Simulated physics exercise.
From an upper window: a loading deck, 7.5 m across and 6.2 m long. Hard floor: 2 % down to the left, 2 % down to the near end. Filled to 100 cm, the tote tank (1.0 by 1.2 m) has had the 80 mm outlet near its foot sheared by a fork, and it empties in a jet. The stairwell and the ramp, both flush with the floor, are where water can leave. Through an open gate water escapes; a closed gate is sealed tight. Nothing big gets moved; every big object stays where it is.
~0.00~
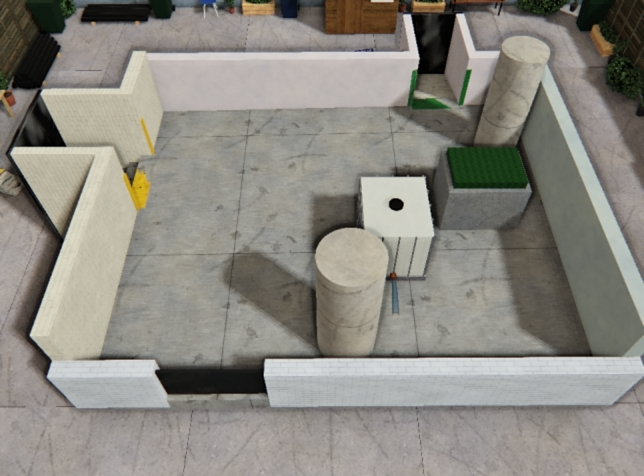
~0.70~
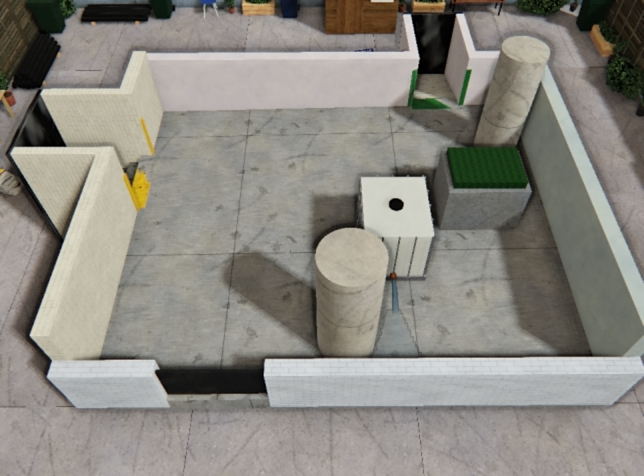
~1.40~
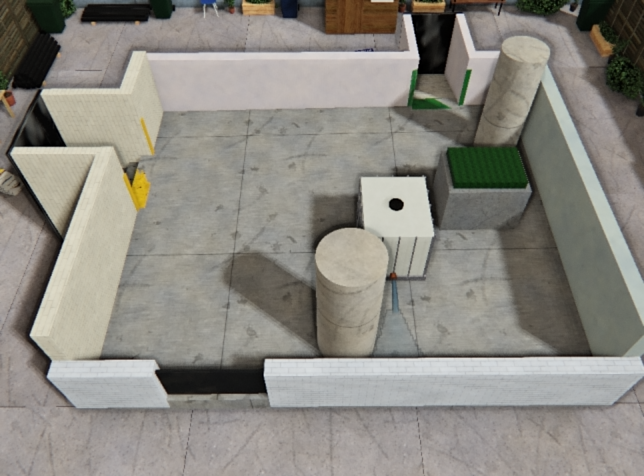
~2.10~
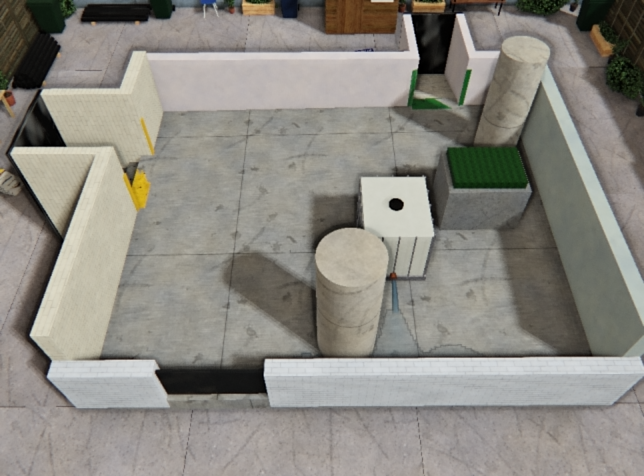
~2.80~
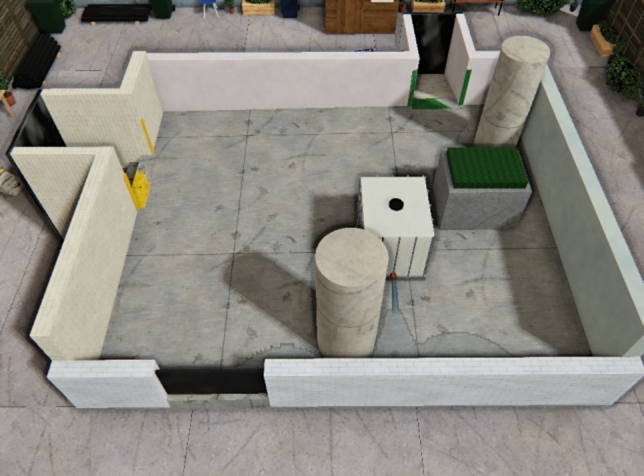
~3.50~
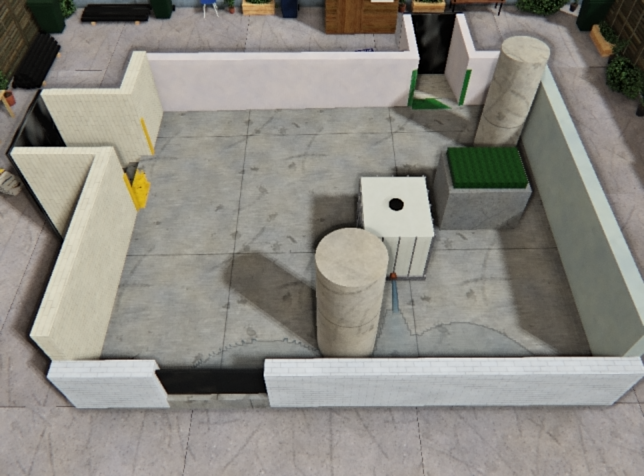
A white tank with a dark round lid leaking a thin jet beside a pillar, water slowly spreading along the near wall.
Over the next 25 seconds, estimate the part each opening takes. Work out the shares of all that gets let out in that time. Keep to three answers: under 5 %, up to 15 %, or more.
I would say the gate opening takes not even 5 %; the stair shaft (marked yellow) takes less than 5 %; the ramp down (marked green) takes less than 5 %.
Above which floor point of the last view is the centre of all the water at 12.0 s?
The water's centre sits about at (309, 348).
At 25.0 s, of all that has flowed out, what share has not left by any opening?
100 %.
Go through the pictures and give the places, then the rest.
The jet has just started at (394, 289); the ground is still dry, in the first frame.
The jet leaves at (394, 289); the sheet reaches a hidden place, 1.8 m away, and wets 0.6 m2, in the second frame.
From the spout at (394, 289) the water has spread over 1.0 m2; its tip is at a hidden place, and it is 1.6 cm deep on average, in the third frame.
The jet leaves at (394, 289); the sheet reaches a hidden place, 2.6 m away, and wets 1.6 m2, in the fourth frame.
From the spout at (394, 289) the water has spread over 2.4 m2; its tip is at a hidden place, and it is 1.3 cm deep on average, in the fifth frame.
The jet leaves at (394, 289); the sheet reaches a hidden place, 3.7 m away, and wets 3.3 m2, in the sixth frame.
After 5.0 s water covers 15 % of the floor and is deepest (10 cm) near (396, 381); gone so far, the gate opening 0 %, the stair shaft (marked yellow) 0 %, the ramp down (marked green) 0 %.
After 8.0 s water covers 20 % of the floor and is deepest (10 cm) near (409, 381); gone so far, the gate opening 0 %, the stair shaft (marked yellow) 0 %, the ramp down (marked green) 0 %.
After 12.0 s water covers 25 % of the floor and is deepest (10 cm) near (396, 381); gone so far, the gate opening 0 %, the stair shaft (marked yellow) 0 %, the ramp down (marked green) 0 %.
After 16.0 s water covers 30 % of the floor and is deepest (11 cm) near (396, 381); gone so far, the gate opening 0 %, the stair shaft (marked yellow) 0 %, the ramp down (marked green) 0 %.
After 25.0 s water covers 35 % of the floor and is deepest (11 cm) near (384, 381); gone so far, the gate opening 0 %, the stair shaft (marked yellow) 0 %, the ramp down (marked green) 0 %.
